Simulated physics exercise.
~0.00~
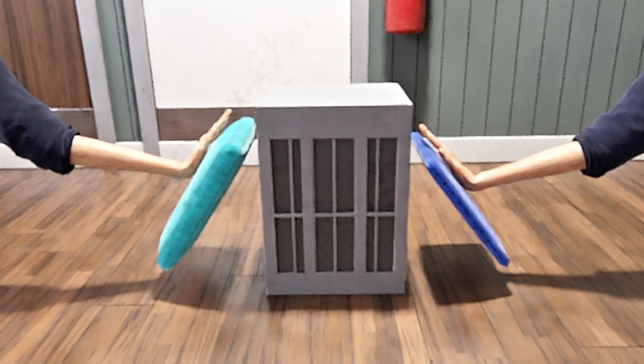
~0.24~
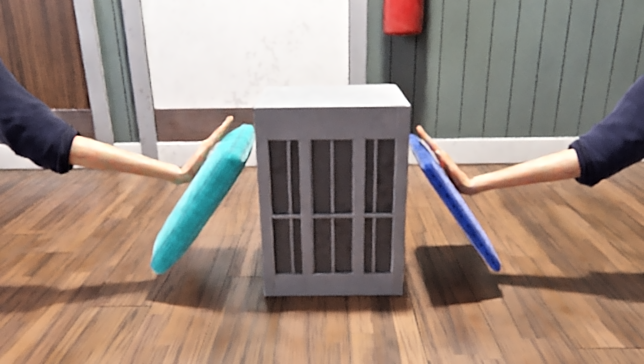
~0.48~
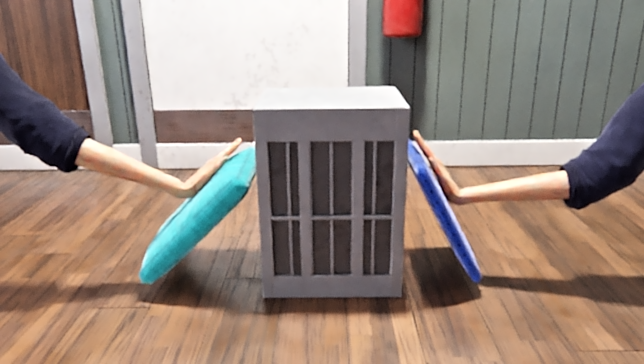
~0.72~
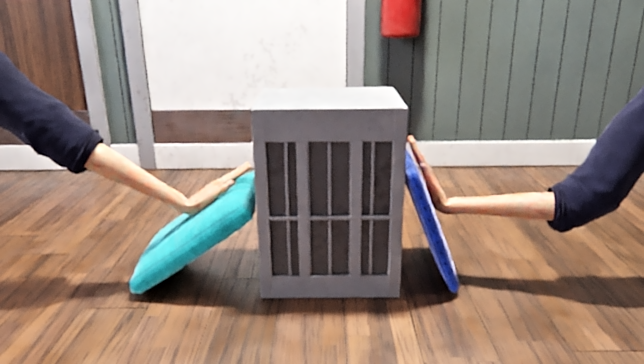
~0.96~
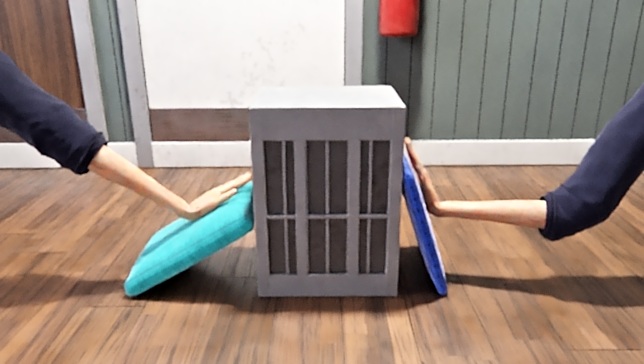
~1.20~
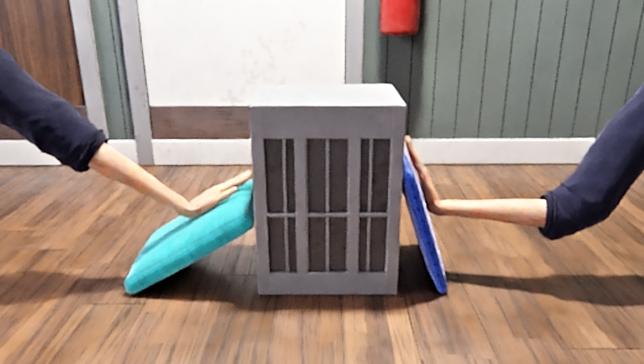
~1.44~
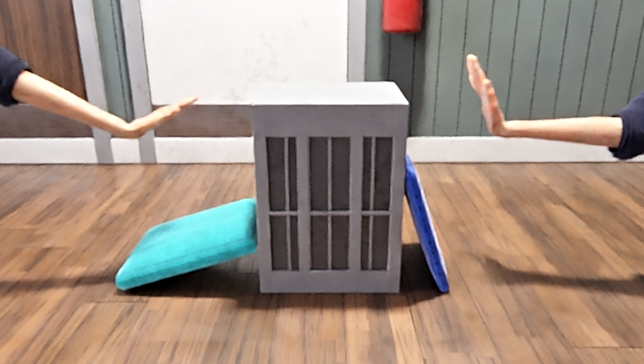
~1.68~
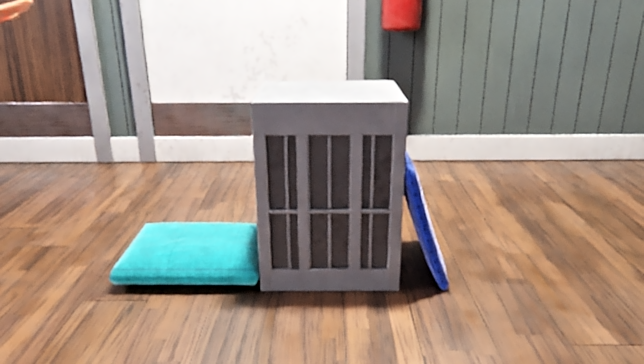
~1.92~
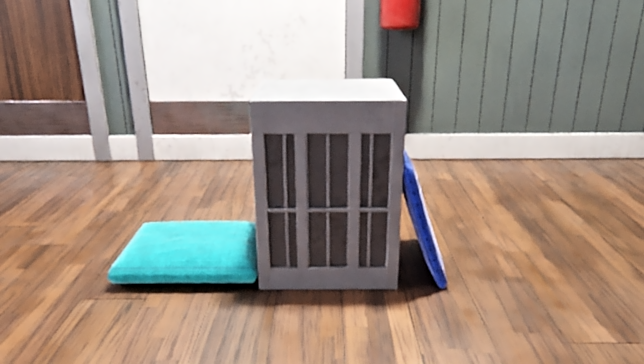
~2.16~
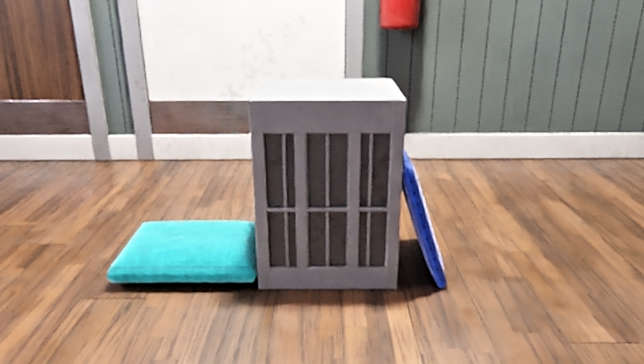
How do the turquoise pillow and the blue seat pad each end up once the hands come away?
The turquoise pillow slips down and lies flat on the floor beside the crate. The blue seat pad keeps leaning against the crate's right side.
